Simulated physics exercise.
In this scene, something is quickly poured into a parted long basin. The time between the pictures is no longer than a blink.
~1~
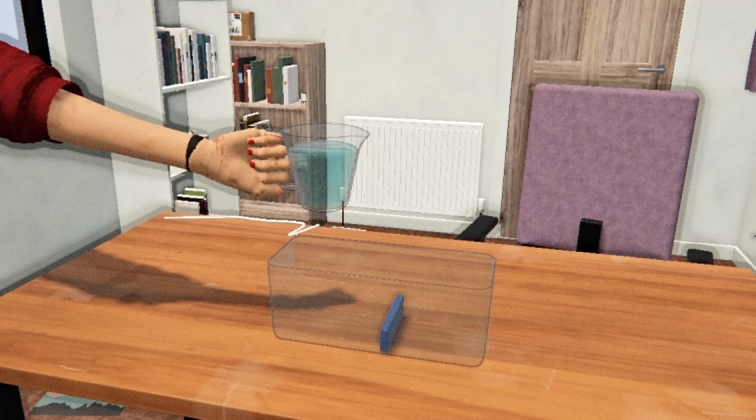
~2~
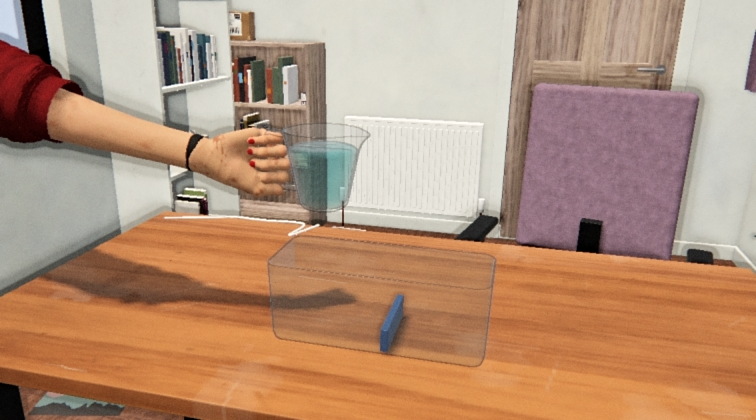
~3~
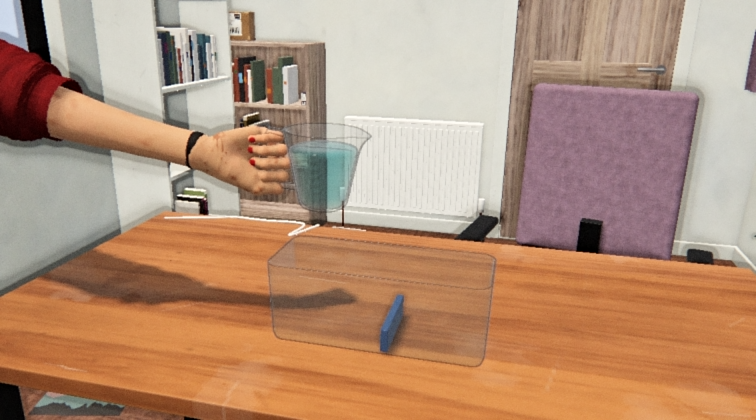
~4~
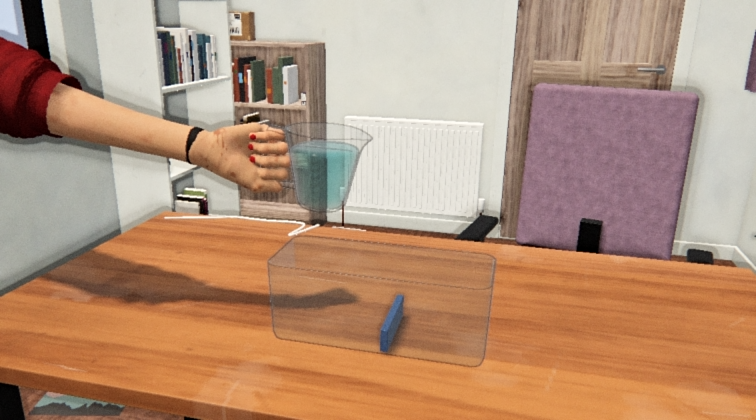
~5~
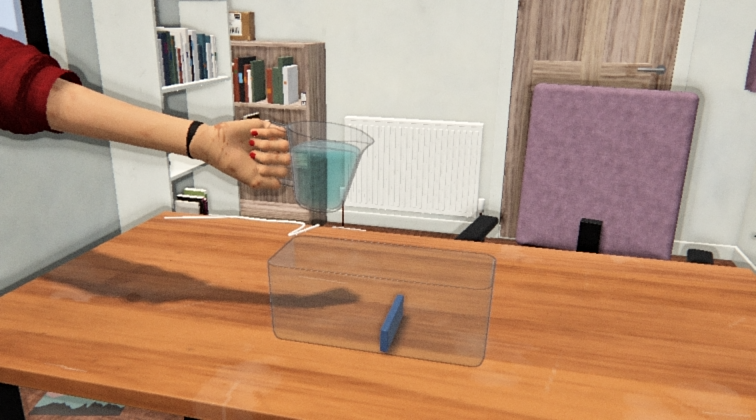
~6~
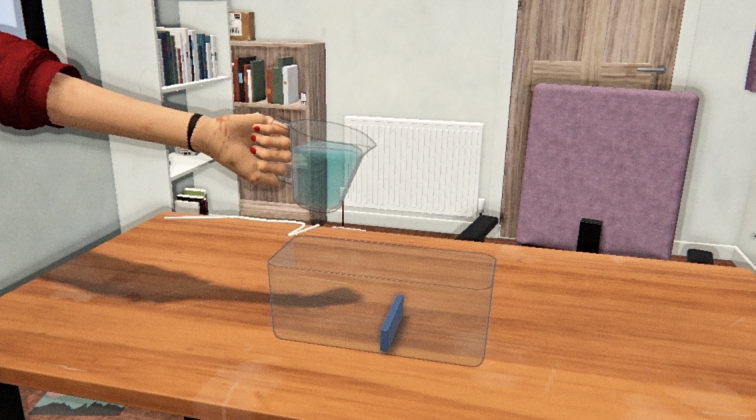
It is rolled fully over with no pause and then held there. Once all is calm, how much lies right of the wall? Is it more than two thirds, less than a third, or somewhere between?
My call is that the right side exceeds two thirds.
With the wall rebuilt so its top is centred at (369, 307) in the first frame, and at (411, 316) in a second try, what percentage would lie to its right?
In turn 95 and 40 in a hundred.
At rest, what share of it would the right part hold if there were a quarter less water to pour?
Some 70 parts in a hundred, give or take.
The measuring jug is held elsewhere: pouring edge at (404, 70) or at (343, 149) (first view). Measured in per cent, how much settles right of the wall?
Near 75 in a hundred first, near 20 in a hundred second.
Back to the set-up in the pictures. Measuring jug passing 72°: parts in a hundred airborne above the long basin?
Estimate: Some 20 per cent.
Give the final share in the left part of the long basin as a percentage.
About 25 per cent.
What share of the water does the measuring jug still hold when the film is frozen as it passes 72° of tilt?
About 70 % remains.
A moment on, the measuring jug is tipped part way and 72 per cent is still to pour, 0 is left of the wall and 7 right of it.
Next, the measuring jug is tipped right over and 8 per cent is still to pour, 12 is left of the wall and 69 right of it.
Then the measuring jug is tipped right over and 0 per cent is still to pour, 23 is left of the wall and 77 right of it.
Later the measuring jug is tipped right over and 0 per cent is still to pour, 24 is left of the wall and 76 right of it.
In the end 24 per cent lies left of the wall, 76 right of it and 0 outside.
